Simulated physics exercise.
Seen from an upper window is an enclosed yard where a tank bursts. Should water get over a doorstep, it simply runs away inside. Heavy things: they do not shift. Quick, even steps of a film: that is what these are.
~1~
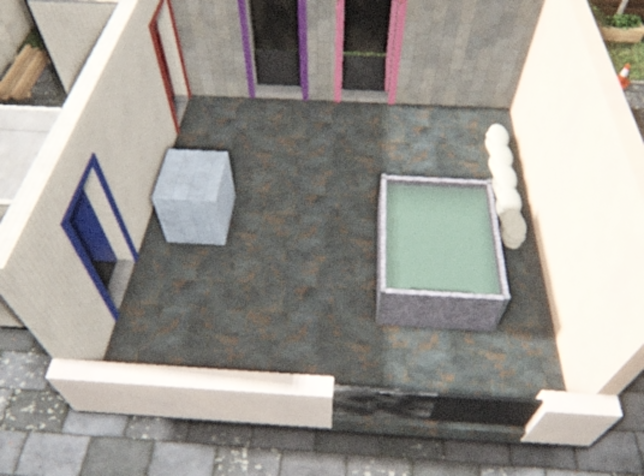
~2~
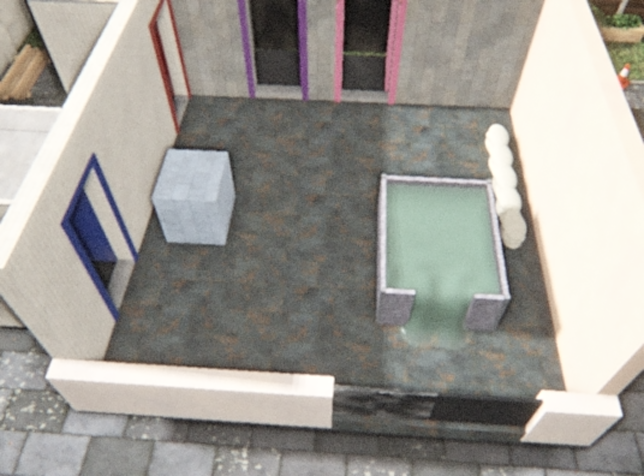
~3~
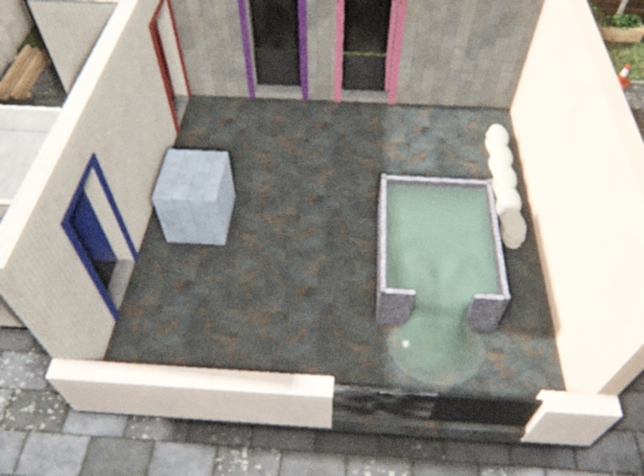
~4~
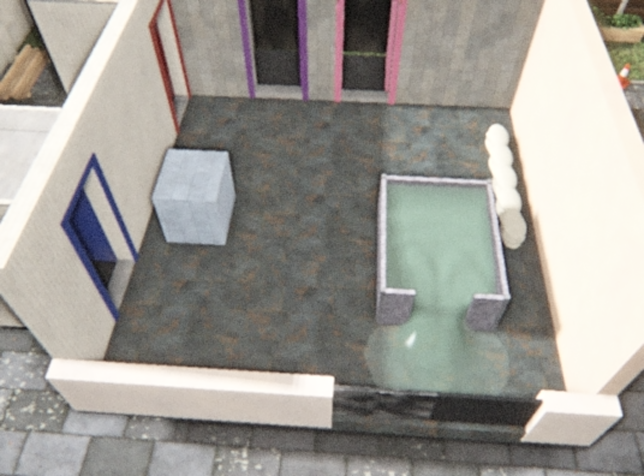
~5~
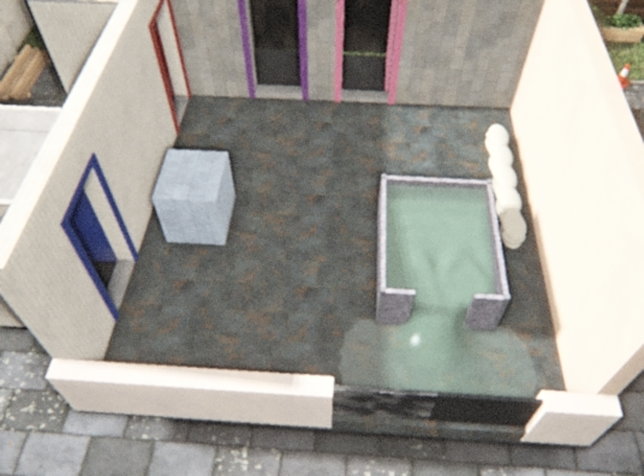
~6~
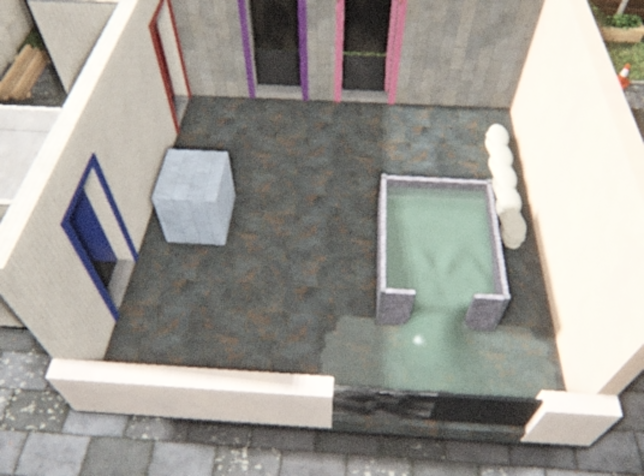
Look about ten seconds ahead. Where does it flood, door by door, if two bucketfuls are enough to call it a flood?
At the blue door it floods; at the pink door it does not flood; at the purple door it does not flood; at the red door it does not flood.
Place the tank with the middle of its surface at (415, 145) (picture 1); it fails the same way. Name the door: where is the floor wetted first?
It would be the one in blue.
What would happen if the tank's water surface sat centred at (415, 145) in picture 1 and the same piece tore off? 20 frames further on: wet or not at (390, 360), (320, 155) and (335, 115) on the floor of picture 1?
First spot swamped, second bare, third bare.
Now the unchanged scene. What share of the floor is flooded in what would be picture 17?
Roughly 30 per cent.
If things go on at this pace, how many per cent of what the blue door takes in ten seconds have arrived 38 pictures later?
I'd say some 80 per cent.
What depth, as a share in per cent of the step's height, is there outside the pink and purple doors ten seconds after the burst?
Estimate, in order: 40 and 50 percent.
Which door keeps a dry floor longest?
I'd go with the door marked purple.
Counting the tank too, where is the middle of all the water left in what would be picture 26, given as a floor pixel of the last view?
Close to pixel (390, 298).
A moment on, water covers 15 % of the floor; the blue door not reached, the pink door not reached, the purple door not reached, the red door not reached.
Next, water covers 30 % of the floor; the blue door not reached, the pink door not reached, the purple door not reached, the red door not reached.
Then, water covers 50 % of the floor; the blue door over two buckets in, the pink door not reached, the purple door not reached, the red door not reached.
Later, water covers 70 % of the floor; the blue door over two buckets in, the pink door wet at the sill, nothing in, the purple door wet at the sill, nothing in, the red door wet at the sill, nothing in.
In the end, water covers 95 % of the floor; the blue door far over two buckets in, the pink door wet at the sill, nothing in, the purple door wet at the sill, nothing in, the red door under two buckets in.
